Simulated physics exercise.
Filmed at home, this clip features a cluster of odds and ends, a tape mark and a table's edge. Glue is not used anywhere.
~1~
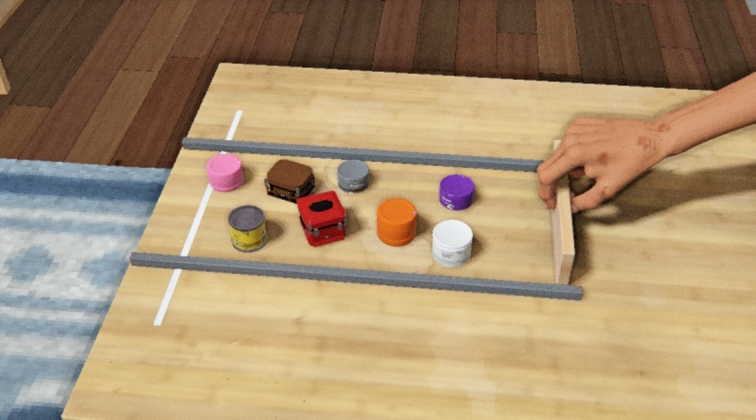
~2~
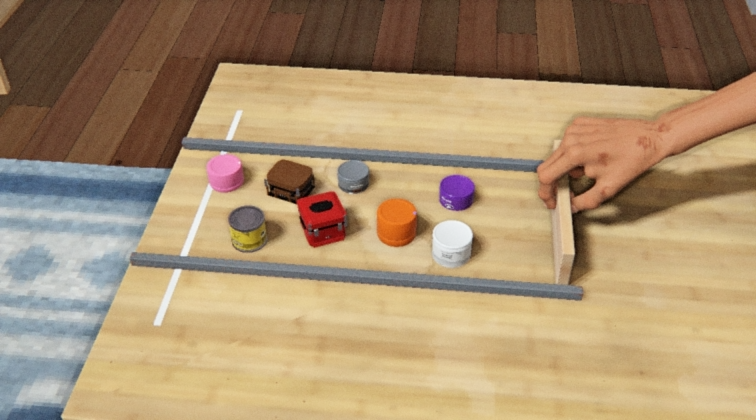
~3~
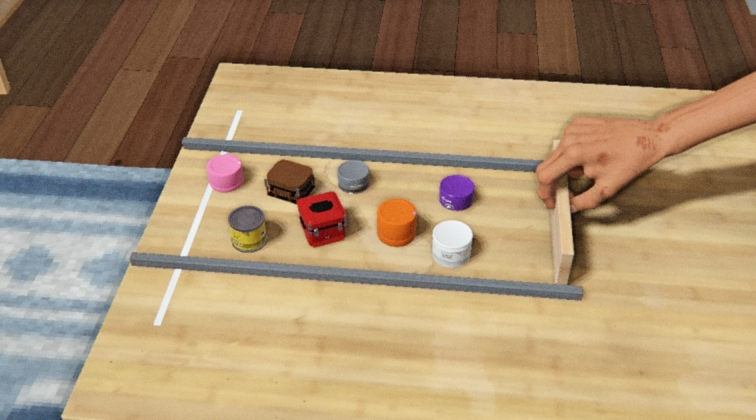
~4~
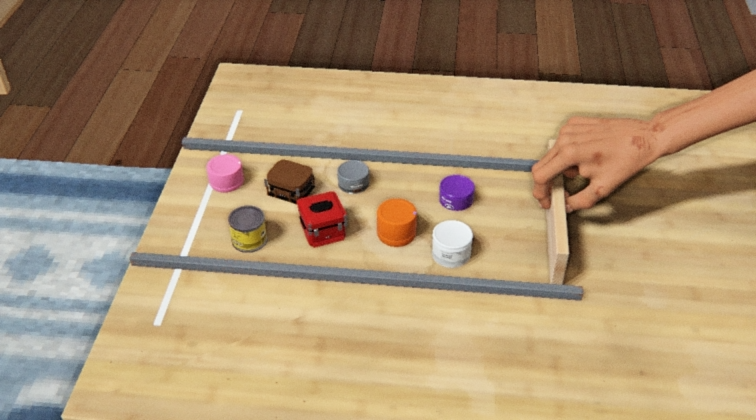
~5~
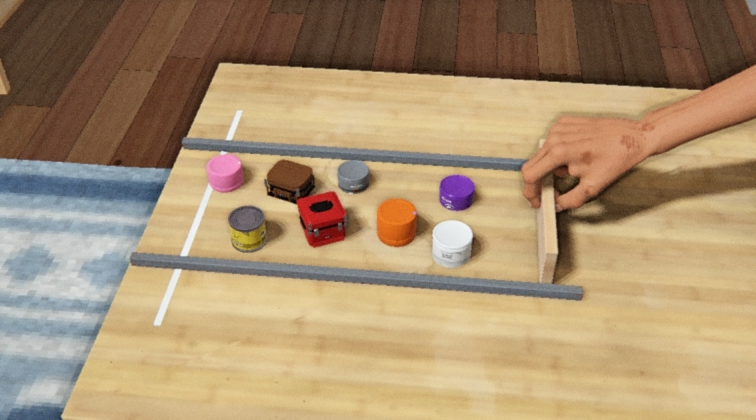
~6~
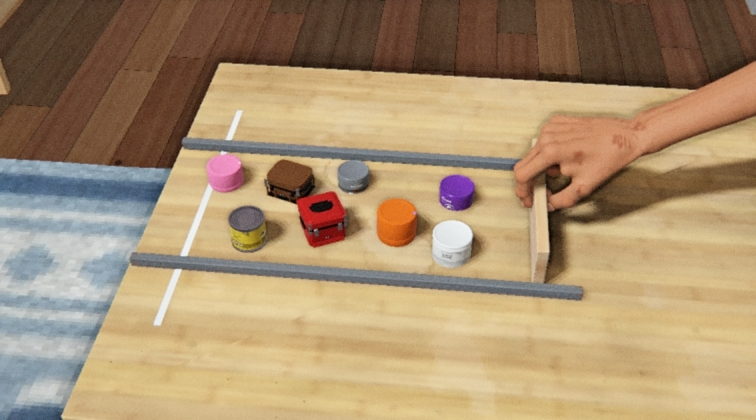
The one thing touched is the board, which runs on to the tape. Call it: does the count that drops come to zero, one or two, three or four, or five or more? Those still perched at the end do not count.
It comes to three or four.
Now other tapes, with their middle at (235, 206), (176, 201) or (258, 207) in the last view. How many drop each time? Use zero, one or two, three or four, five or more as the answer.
Taking the tapes one at a time, the count is one to two, then 3 or 4, then none at all.
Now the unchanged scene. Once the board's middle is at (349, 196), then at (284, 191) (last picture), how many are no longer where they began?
I make it 5 at the first spot and 8 at the other.
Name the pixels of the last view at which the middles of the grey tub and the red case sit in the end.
Look around (205, 154) for the first and around (148, 208) for the second.
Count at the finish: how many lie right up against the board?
At rest, 4 are in contact.
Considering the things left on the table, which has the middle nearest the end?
Result - the red case.
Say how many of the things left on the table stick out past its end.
It would come to 1.
Soon after, none off yet; pink lid at rest near (225, 173); yellow tin at rest near (248, 229); brown case at rest near (290, 182).
At rest, the number that fall off is three or four; fallen, brown case, yellow tin and pink lid.
